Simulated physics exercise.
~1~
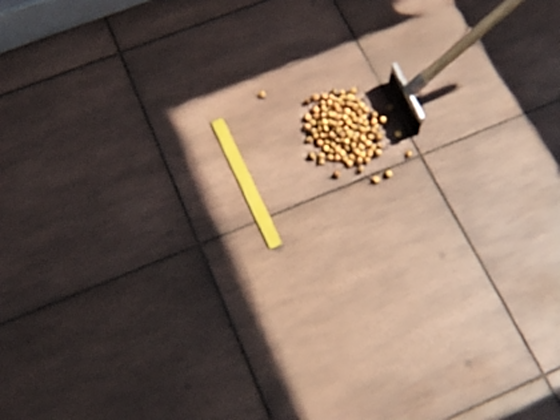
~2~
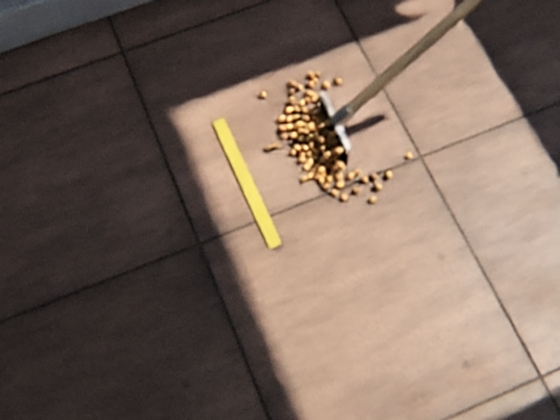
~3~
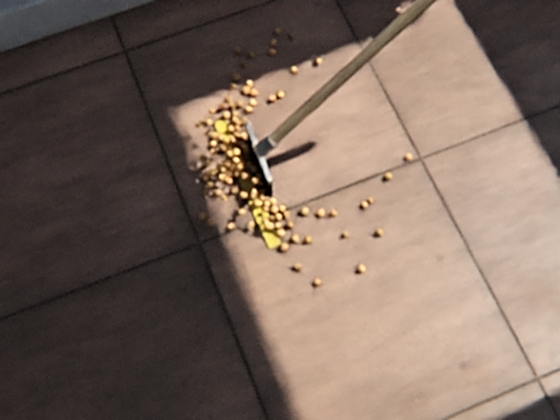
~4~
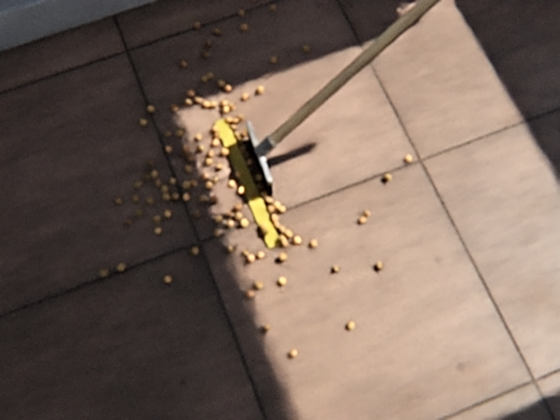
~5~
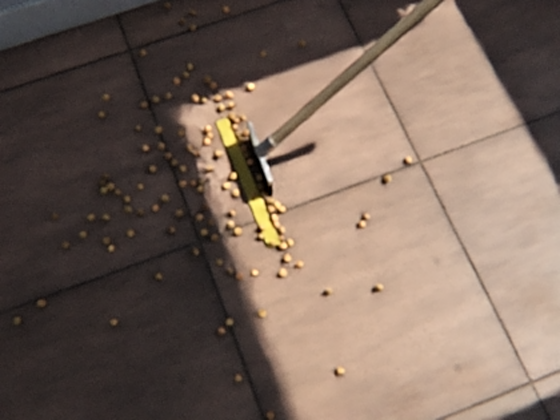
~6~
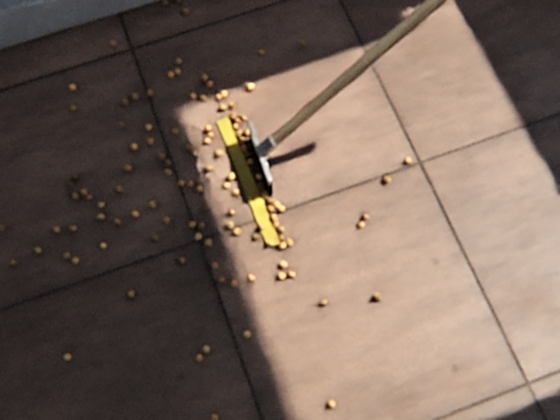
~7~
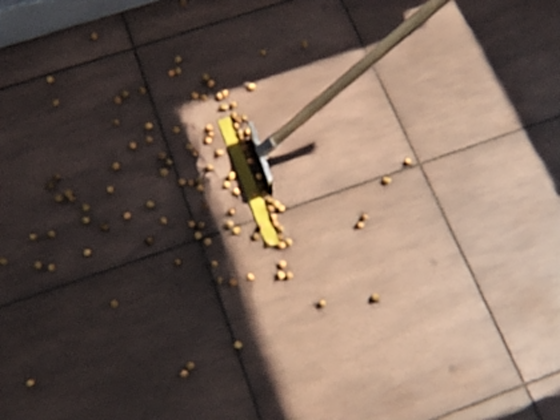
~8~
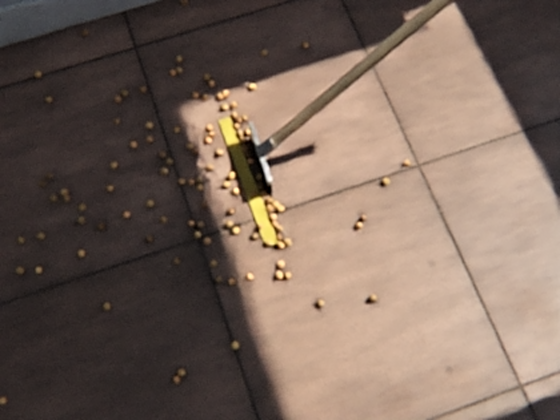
Squeegee pushing a pile of small golden beads left into a yellow strip, stopping there as beads scatter across shadowed tiles.
